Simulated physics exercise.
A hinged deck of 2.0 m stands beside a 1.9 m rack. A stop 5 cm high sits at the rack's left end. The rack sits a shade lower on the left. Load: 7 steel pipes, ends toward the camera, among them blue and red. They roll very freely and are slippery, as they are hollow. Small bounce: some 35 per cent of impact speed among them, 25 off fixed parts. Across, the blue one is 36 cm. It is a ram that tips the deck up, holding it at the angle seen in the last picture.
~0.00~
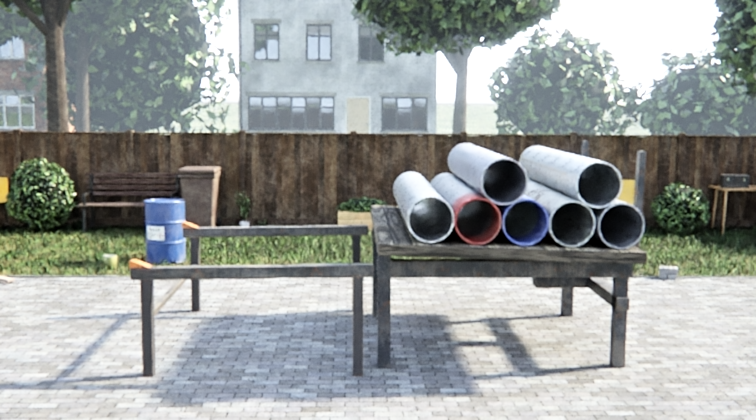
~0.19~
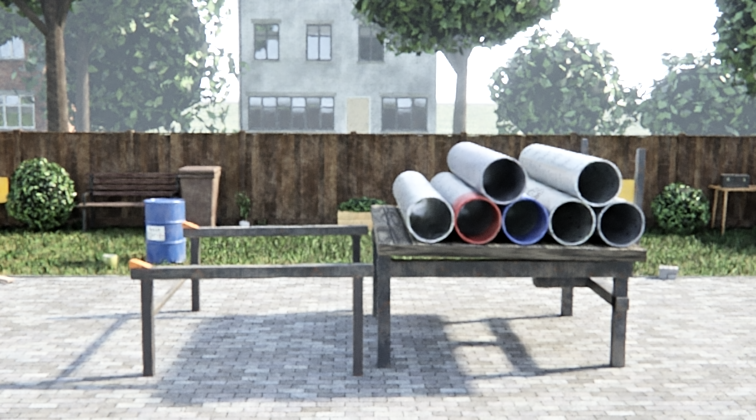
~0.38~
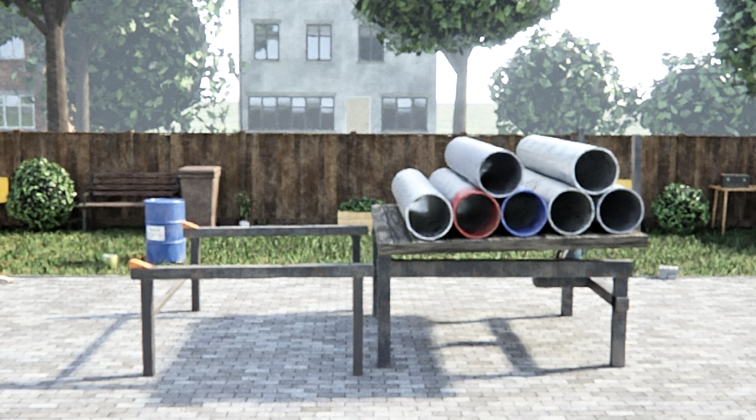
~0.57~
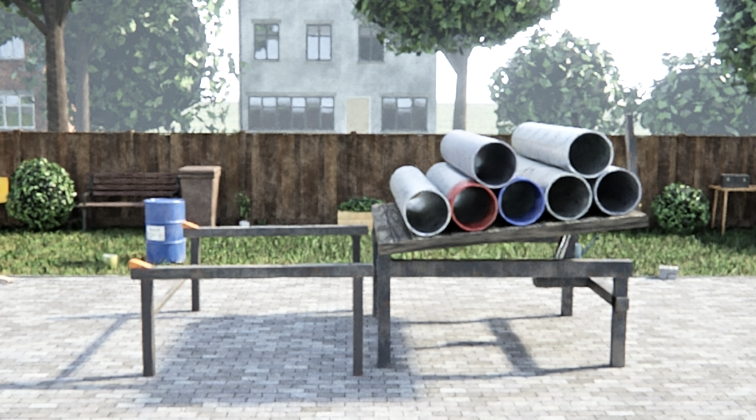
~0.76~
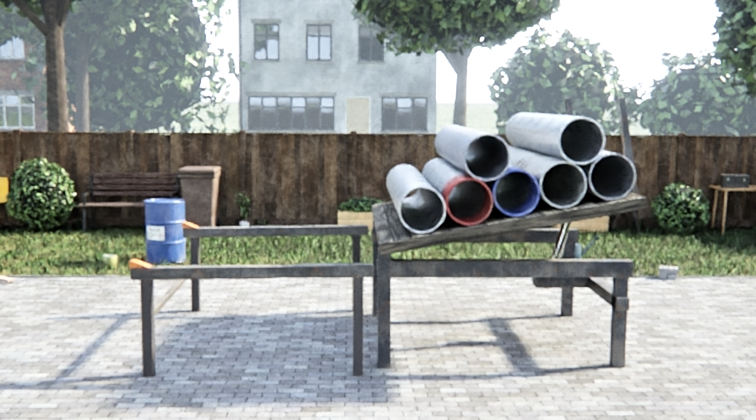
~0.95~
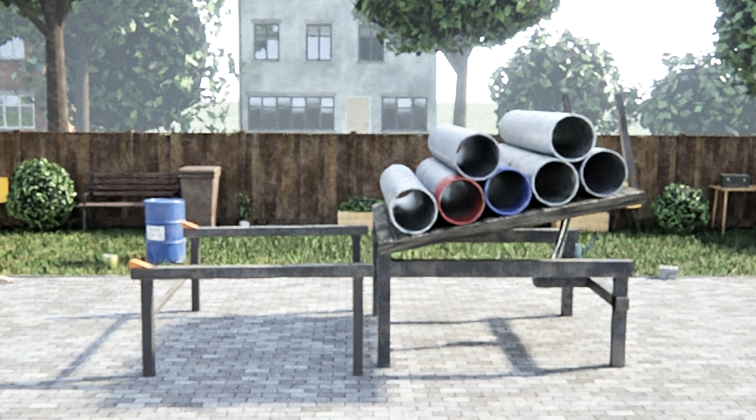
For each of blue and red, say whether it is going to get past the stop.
Blue - it does, red - it does.
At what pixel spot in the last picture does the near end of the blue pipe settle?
I'd say somewhere close to (117, 354).
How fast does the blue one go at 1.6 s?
1.0 m/s, roughly.
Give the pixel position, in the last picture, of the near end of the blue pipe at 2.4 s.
That would be about (338, 242) in pixels.
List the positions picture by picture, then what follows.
Blue (526, 223), red (478, 221); deck tilted 2° back; stop top at (131, 263), in the first frame.
Blue (526, 222), red (478, 220); deck tilted 1° back, in the second frame.
Blue (525, 213), red (477, 215); deck tilted 2° to the rack, in the third frame.
Blue (522, 202), red (474, 207); deck tilted 6° to the rack, in the fourth frame.
Blue (517, 193), red (469, 202); deck tilted 10° to the rack, in the fifth frame.
Blue (509, 192), red (461, 201); deck tilted 11° to the rack, in the sixth frame.
By 1.6 s, blue is on the deck, 60 cm from the hinge, rolling left; red is on the deck, 20 cm from the hinge, rolling left; 0 of 7 over the stop.
By 2.4 s, blue is on the rack, 160 cm from the rack's far end, rolling left; red is on the rack, 120 cm from the rack's far end, rolling left; 0 of 7 over the stop.
By 3.2 s, blue is on the rack, 75 cm from the rack's far end, rolling left; red is on the rack, 25 cm from the rack's far end, rolling left; 1 of 7 over the stop.
By 4.2 s, blue is beyond the stop and falling; red is beyond the stop, on the ground; 4 of 7 over the stop.
Finally (10.9 s), blue is over the stop, on the ground; red is beyond the stop, on the ground; 6 of 7 over the stop.
